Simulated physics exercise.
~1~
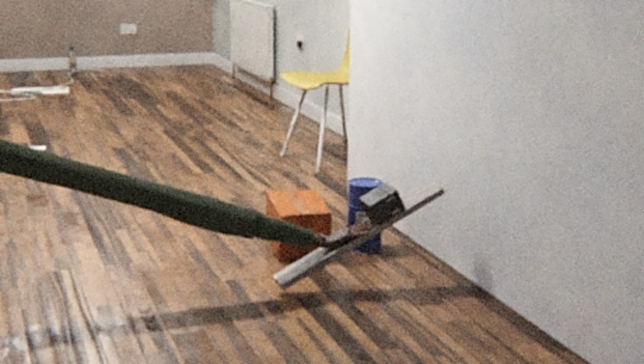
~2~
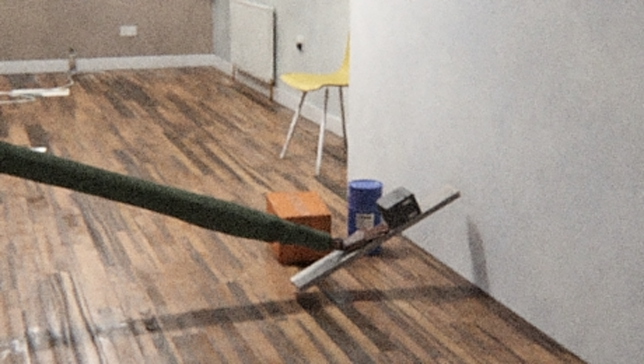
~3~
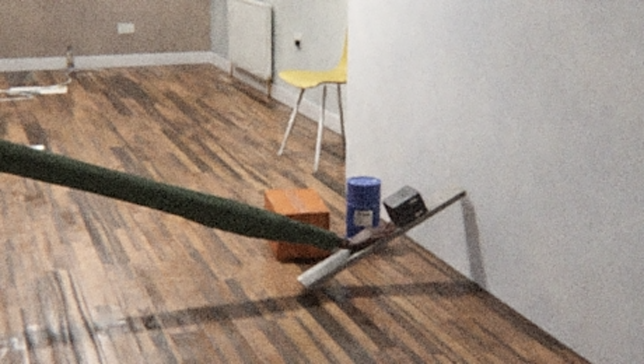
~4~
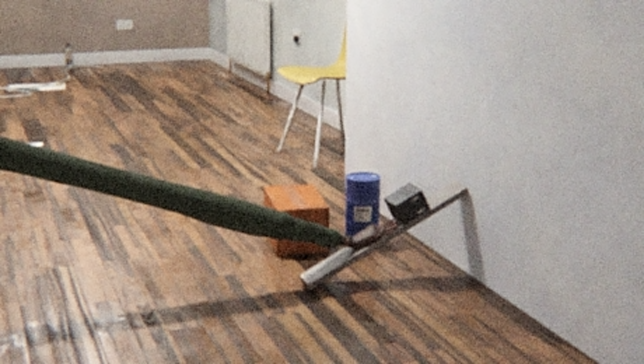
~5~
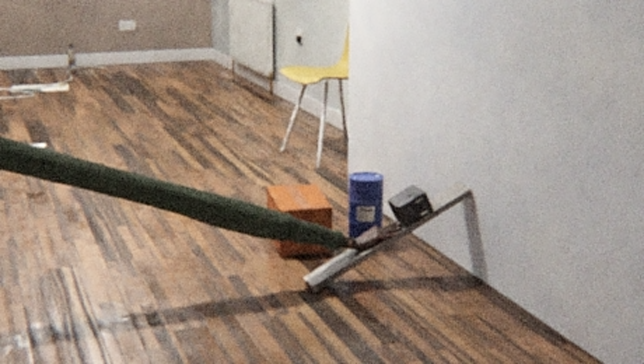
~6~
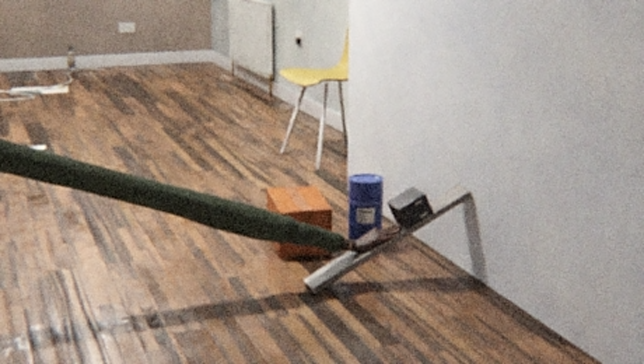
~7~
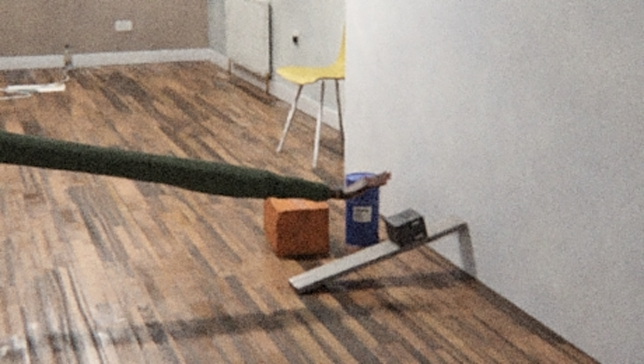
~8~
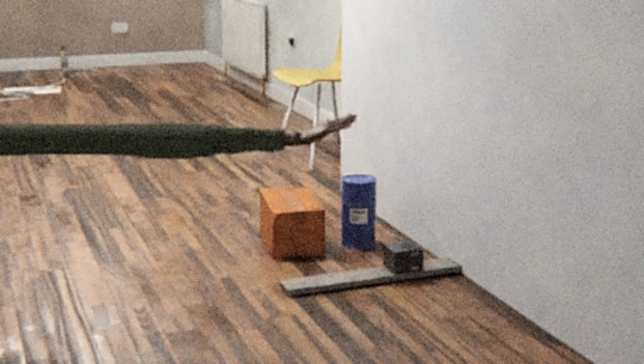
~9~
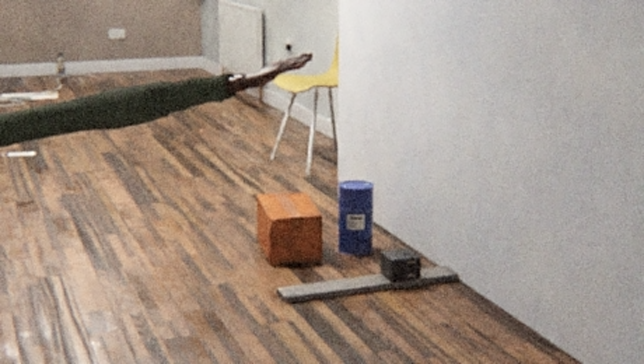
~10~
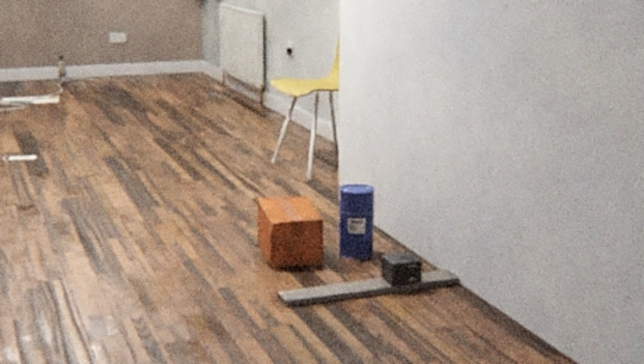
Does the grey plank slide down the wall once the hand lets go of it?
Yes, the plank slides down after the hand comes away and ends up lying flat on the floor.
